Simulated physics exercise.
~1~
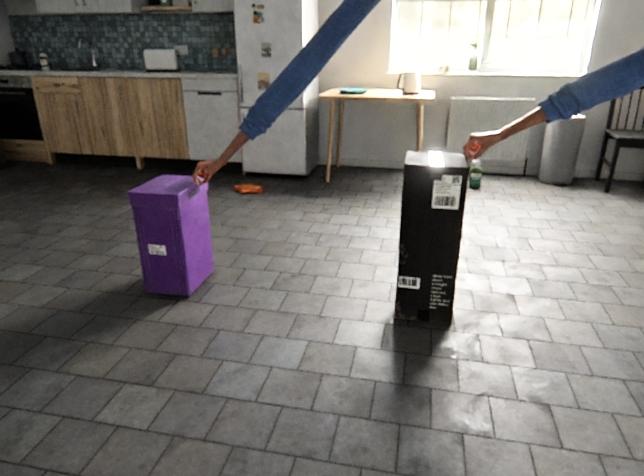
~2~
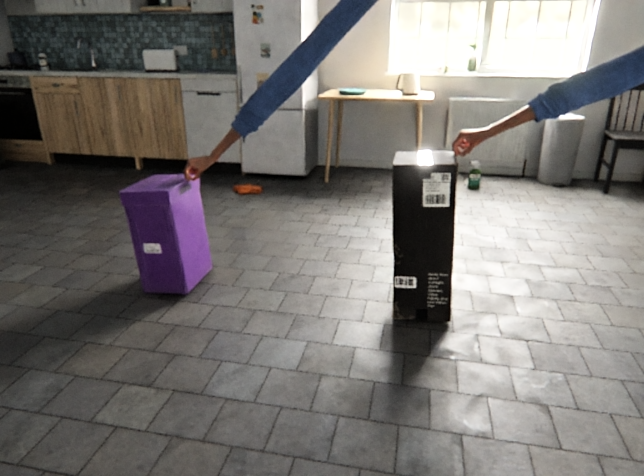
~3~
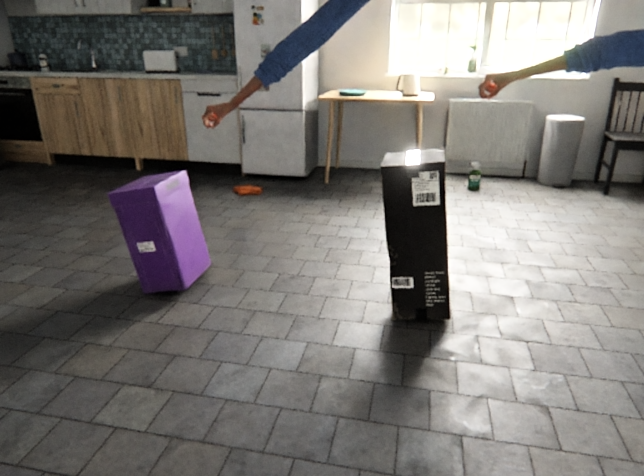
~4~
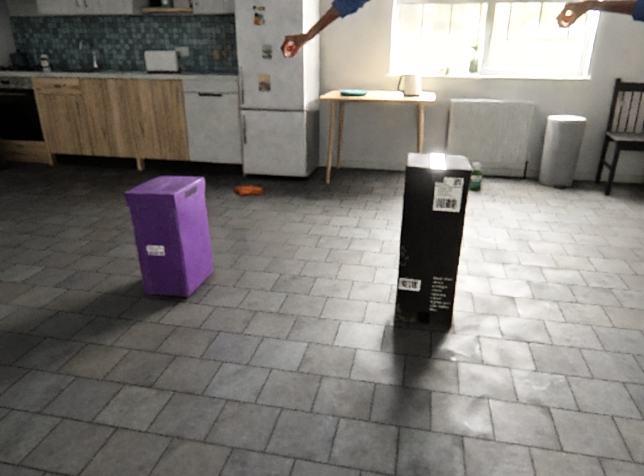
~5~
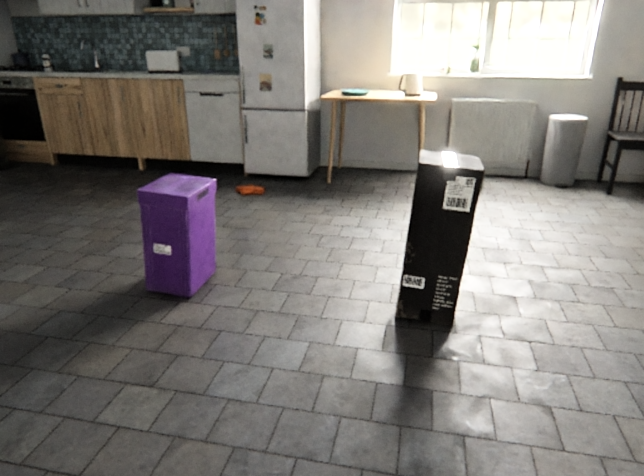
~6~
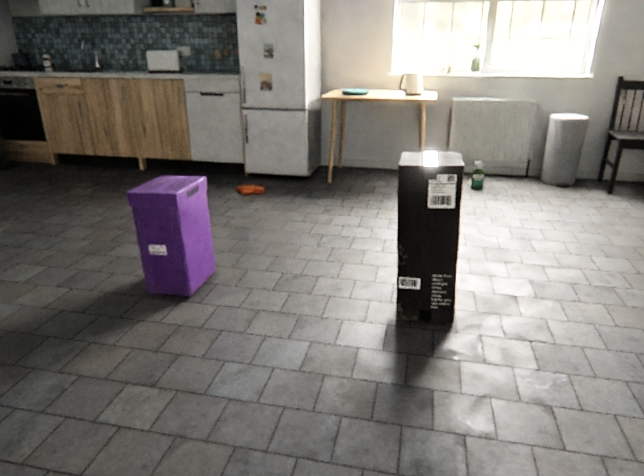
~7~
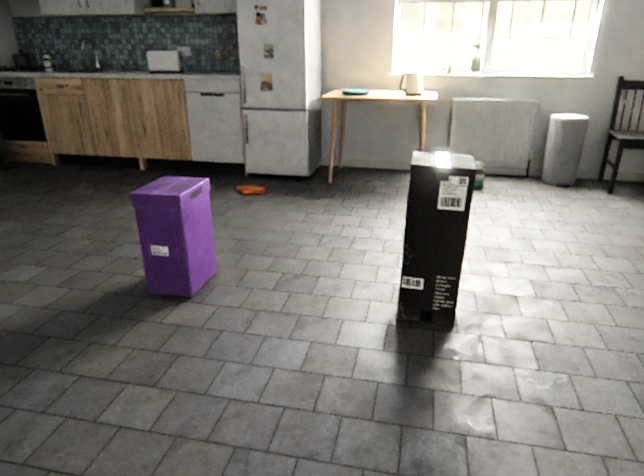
In a kitchen with a grey tiled floor, two denim-sleeved arms reach in from above, each with a hand at the top of an upright box, a purple one on the left and a taller black one on the right. The hands tip both boxes slightly to the left. They then let go and draw back, leaving the purple box visibly leaning. Both boxes rock back to the right as the hands withdraw upward, and the black one tilts a little that way. They sway slightly left again, and at the end both are standing, neither having fallen.
